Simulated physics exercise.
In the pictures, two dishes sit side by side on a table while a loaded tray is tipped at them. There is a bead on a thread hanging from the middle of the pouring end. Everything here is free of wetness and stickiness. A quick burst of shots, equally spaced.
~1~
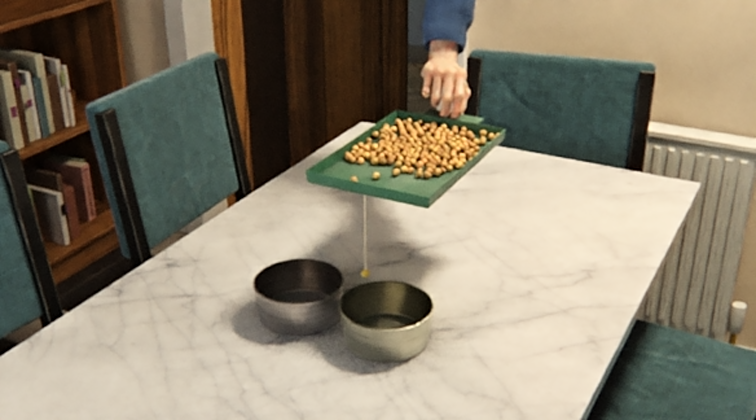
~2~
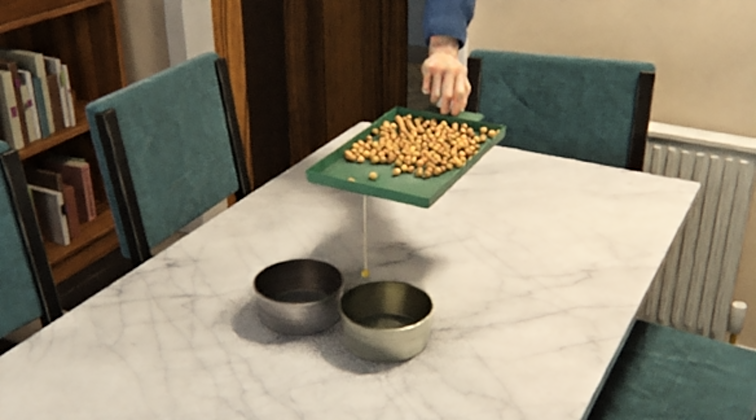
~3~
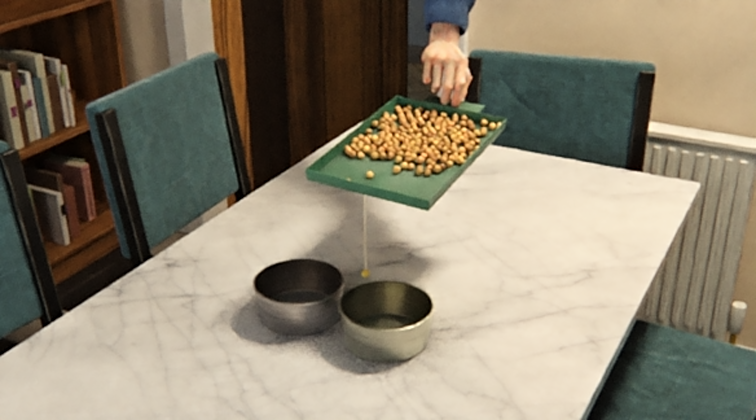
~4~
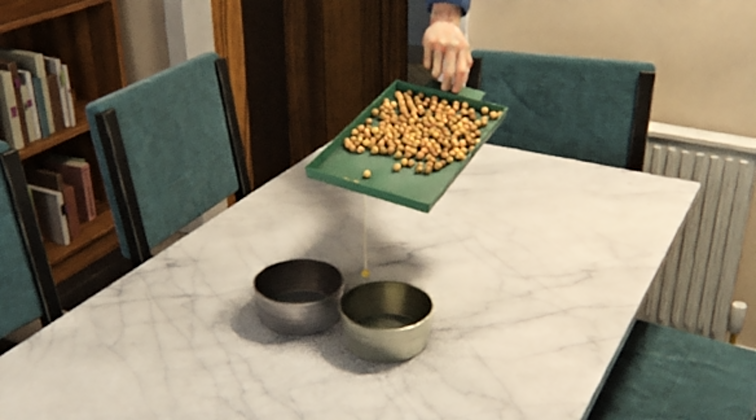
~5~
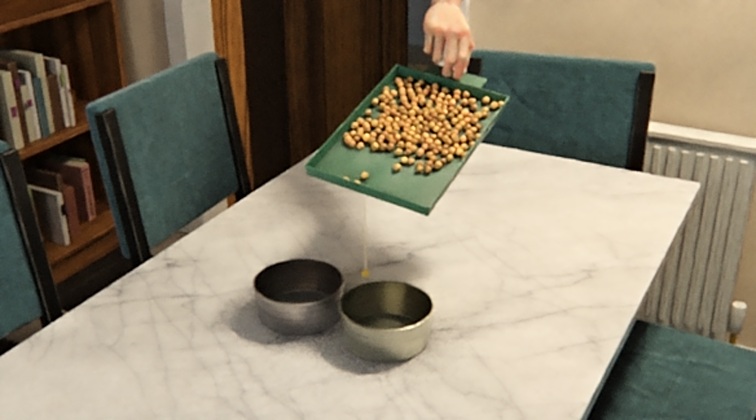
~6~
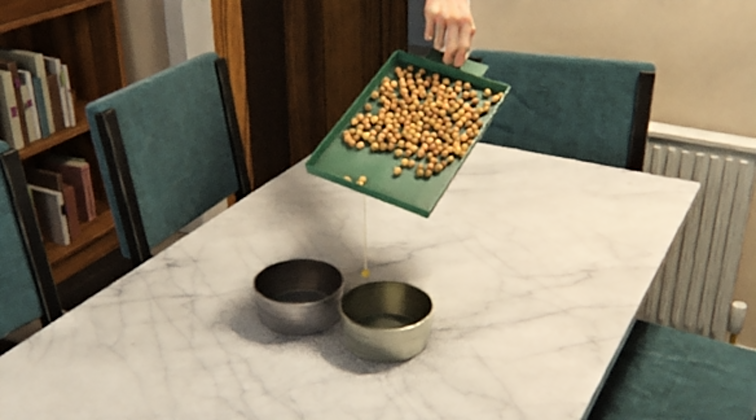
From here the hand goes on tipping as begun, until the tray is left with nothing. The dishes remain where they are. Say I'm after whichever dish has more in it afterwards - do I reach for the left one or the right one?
Short answer, the right dish, that's where more goes.
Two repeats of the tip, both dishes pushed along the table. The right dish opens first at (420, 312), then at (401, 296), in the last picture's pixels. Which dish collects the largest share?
Answer, in order: The one to the right and the one to the right.
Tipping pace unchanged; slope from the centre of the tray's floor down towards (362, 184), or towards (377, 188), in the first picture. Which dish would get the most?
The first tilt favours the dish to the left, the second the dish to the right.
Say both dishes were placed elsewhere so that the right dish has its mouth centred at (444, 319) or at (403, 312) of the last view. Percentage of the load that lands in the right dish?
60 %, 80 %.
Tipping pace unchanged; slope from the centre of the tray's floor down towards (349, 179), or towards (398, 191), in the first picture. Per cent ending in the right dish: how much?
Shares: About 0 in a hundred, then about 60 in a hundred.
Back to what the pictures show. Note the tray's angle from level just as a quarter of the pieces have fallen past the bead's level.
Roughly 70 degrees from level.
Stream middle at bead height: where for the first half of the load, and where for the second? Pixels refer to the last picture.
At (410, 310) for the first part, then at (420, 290) for the others.
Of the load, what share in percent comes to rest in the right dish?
About 60 %.
Soon after the last picture, tray tipped steeply; about half on the tray; a small part in the right dish; a small part outside both; about a quarter in the air.
A little later, tray tipped past a quarter turn; a stray few on the tray; about half in the right dish; about a third outside both; a small part in the air.
Later still, tray tipped past a quarter turn; about two thirds in the right dish; about a third outside both.
By the end, tray tipped past a quarter turn; about two thirds in the right dish; none in the left dish; about a third outside both.
